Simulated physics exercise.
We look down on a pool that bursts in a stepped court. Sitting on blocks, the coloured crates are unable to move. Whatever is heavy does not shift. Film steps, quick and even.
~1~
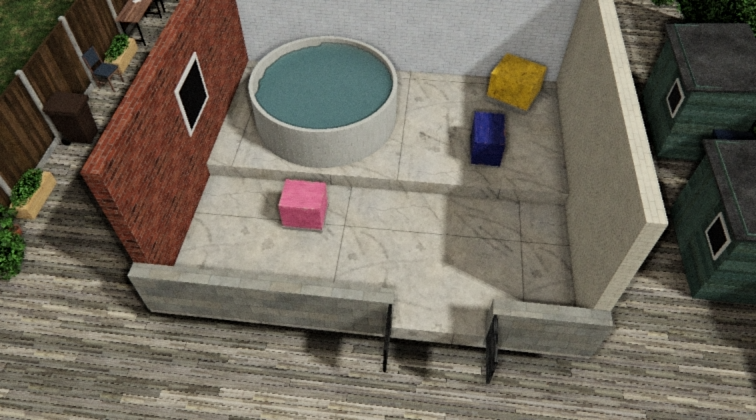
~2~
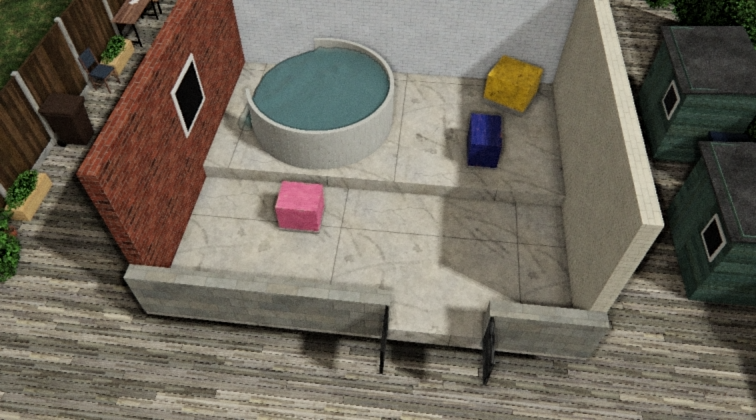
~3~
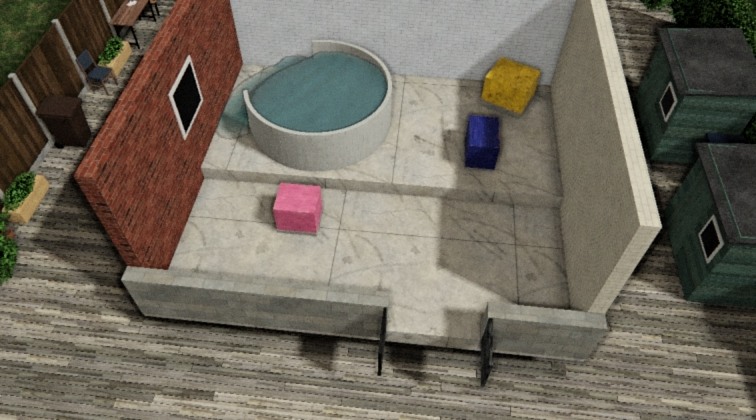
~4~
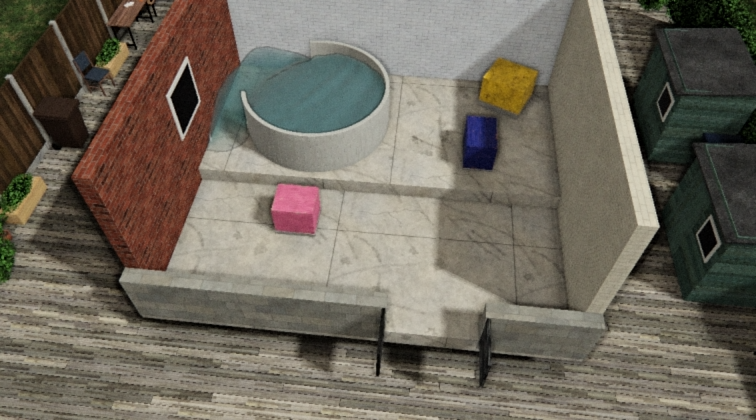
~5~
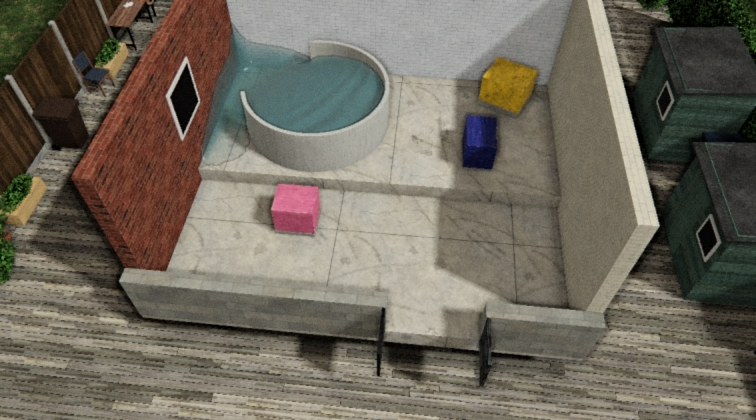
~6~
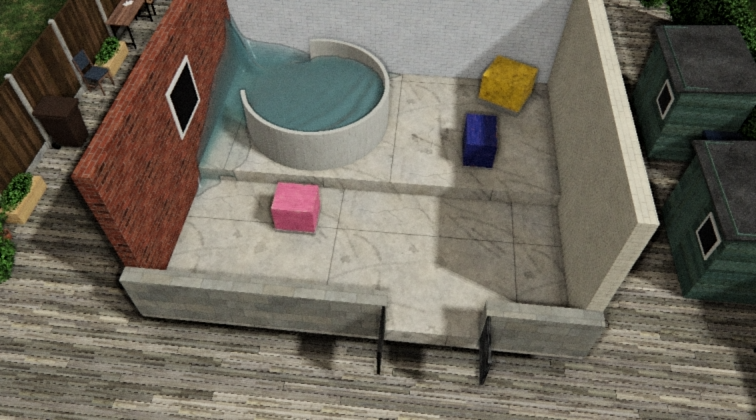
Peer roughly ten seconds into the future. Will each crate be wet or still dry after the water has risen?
At the end, the yellow crate comes through with water on it; the blue crate comes through with water on it; the pink crate comes through with water on it.
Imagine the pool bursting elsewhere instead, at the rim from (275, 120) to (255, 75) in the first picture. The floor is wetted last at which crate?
The blue one, by my reading.
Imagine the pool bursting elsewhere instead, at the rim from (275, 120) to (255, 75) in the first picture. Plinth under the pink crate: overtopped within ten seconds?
Pink: Flooded.
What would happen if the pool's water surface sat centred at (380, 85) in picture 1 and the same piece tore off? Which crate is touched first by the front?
The yellow crate comes first.
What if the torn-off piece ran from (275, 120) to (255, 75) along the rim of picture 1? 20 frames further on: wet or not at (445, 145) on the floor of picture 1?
Result for the point: Spared.
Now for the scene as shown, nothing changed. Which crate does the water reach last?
Result - the blue one.
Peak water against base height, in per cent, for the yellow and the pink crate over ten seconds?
I'd put it at some 250 % for one and some 290 % for the other, in that order.
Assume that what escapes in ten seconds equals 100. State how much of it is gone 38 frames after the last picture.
It comes to around 15 per cent.
A moment on, water covers 25 % of the floor; the yellow crate not reached, the blue crate not reached, the pink crate not reached.
Next, water covers 40 % of the floor; the yellow crate water round its plinth, the blue crate not reached, the pink crate water round its plinth.
Then, water covers 65 % of the floor; the yellow crate water round its plinth, the blue crate water round its plinth, the pink crate water round its plinth.
Later, water covers 95 % of the floor; the yellow crate water round its plinth, the blue crate water round its plinth, the pink crate water round its plinth.
In the end, water covers 95 % of the floor; the yellow crate was topped, the blue crate was topped, the pink crate was topped.
